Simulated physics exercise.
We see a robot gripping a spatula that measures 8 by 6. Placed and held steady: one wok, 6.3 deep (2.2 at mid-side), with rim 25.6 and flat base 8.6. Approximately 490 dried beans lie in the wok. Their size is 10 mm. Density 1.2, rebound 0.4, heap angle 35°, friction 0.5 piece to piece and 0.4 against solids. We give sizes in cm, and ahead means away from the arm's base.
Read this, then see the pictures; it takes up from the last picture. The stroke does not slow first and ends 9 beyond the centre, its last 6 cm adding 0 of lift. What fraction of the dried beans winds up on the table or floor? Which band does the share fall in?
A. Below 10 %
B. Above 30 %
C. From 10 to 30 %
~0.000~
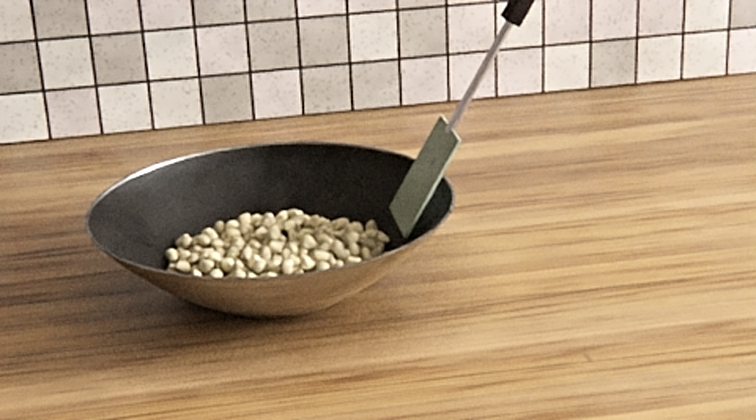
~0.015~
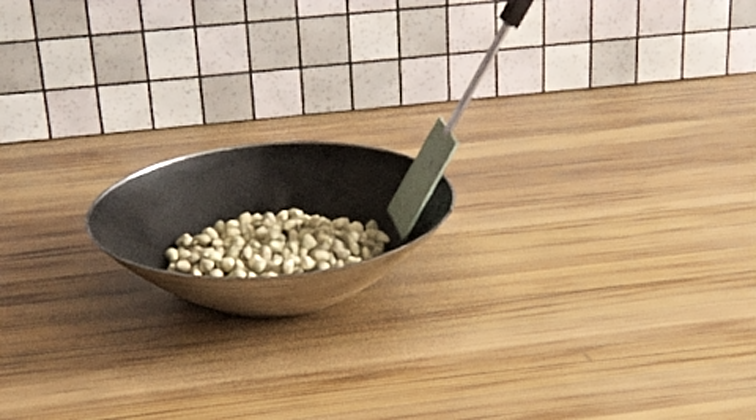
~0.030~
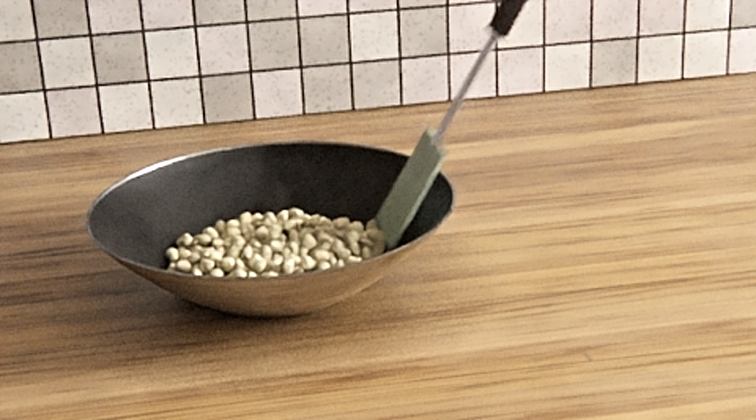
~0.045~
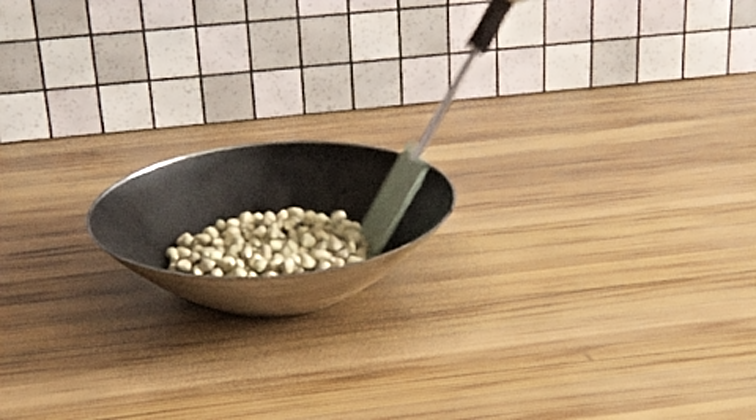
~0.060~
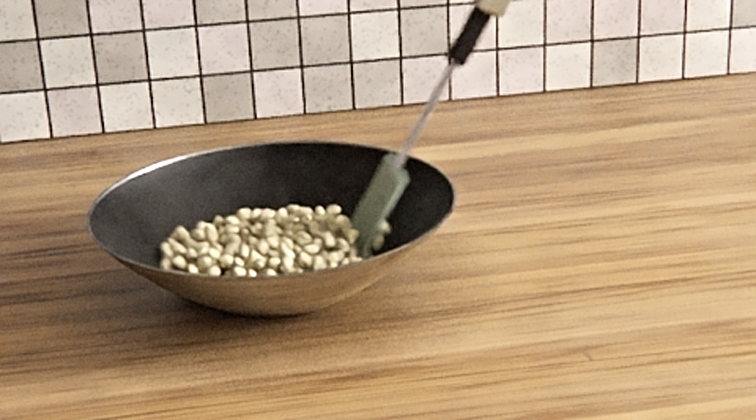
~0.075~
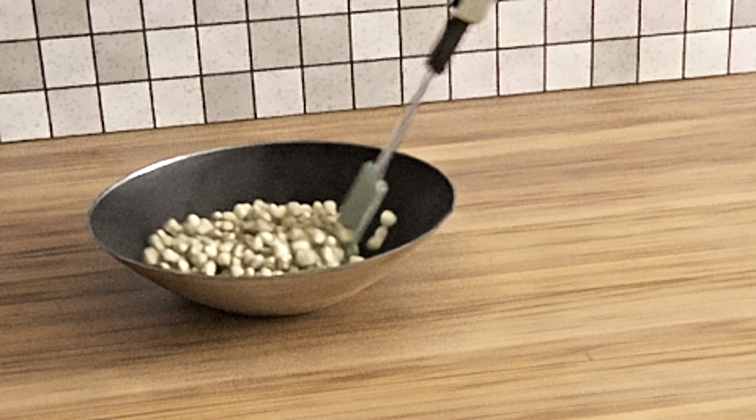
Above 30 %.
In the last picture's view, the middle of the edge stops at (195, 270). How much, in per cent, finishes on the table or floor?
The share ending on the table or floor is about 15 per cent.
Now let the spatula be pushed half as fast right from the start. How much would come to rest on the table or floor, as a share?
I'd say close to 20 per cent.
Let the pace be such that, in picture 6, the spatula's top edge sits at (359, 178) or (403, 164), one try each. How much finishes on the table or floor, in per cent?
Try one roughly 45 per cent; try two roughly 30 per cent.
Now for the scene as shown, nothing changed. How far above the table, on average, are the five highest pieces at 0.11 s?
Roughly 6 cm above the table.
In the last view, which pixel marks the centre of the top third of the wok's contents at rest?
(202, 252).
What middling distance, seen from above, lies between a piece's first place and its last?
Some 7 cm.
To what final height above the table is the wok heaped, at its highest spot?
Height at the end: Around 5.5 cm.
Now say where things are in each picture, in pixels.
The first frame shows spatula top edge at (451, 127), sloping 59°; upper third of the load around (276, 250), from x 170 to 380, top at y 215; 487 in the wok.
The second frame shows spatula top edge at (449, 129), sloping 59°; upper third of the load around (276, 249), from x 170 to 380, top at y 215.
The third frame shows spatula top edge at (437, 139), sloping 59°; upper third of the load around (276, 249), from x 170 to 380, top at y 215.
The fourth frame shows spatula top edge at (417, 154), sloping 59°; upper third of the load around (276, 248), from x 170 to 380, top at y 215.
The fifth frame shows spatula top edge at (397, 167), sloping 59°; upper third of the load around (272, 247), from x 165 to 385, top at y 210.
The sixth frame shows spatula top edge at (376, 175), sloping 59°; upper third of the load around (256, 245), from x 150 to 385, top at y 210; 487 in the wok.
After 0.11 s, sloping 59°, highest piece 8 above the table; 487 in the wok.
After 0.15 s, sloping 59°, highest piece 12 above the table; 485 in the wok, 2 on the blade or in flight.
After 0.37 s, sloping 59°, highest piece 9 above the table; 276 in the wok, 104 on the table or floor, 107 on the blade or in flight.
After 1.42 s, sloping 59°, highest piece 5 above the table; 275 in the wok, 212 on the table or floor.
At rest, 275 in the wok, 212 on the table or floor. That is 44 % on the table or floor.
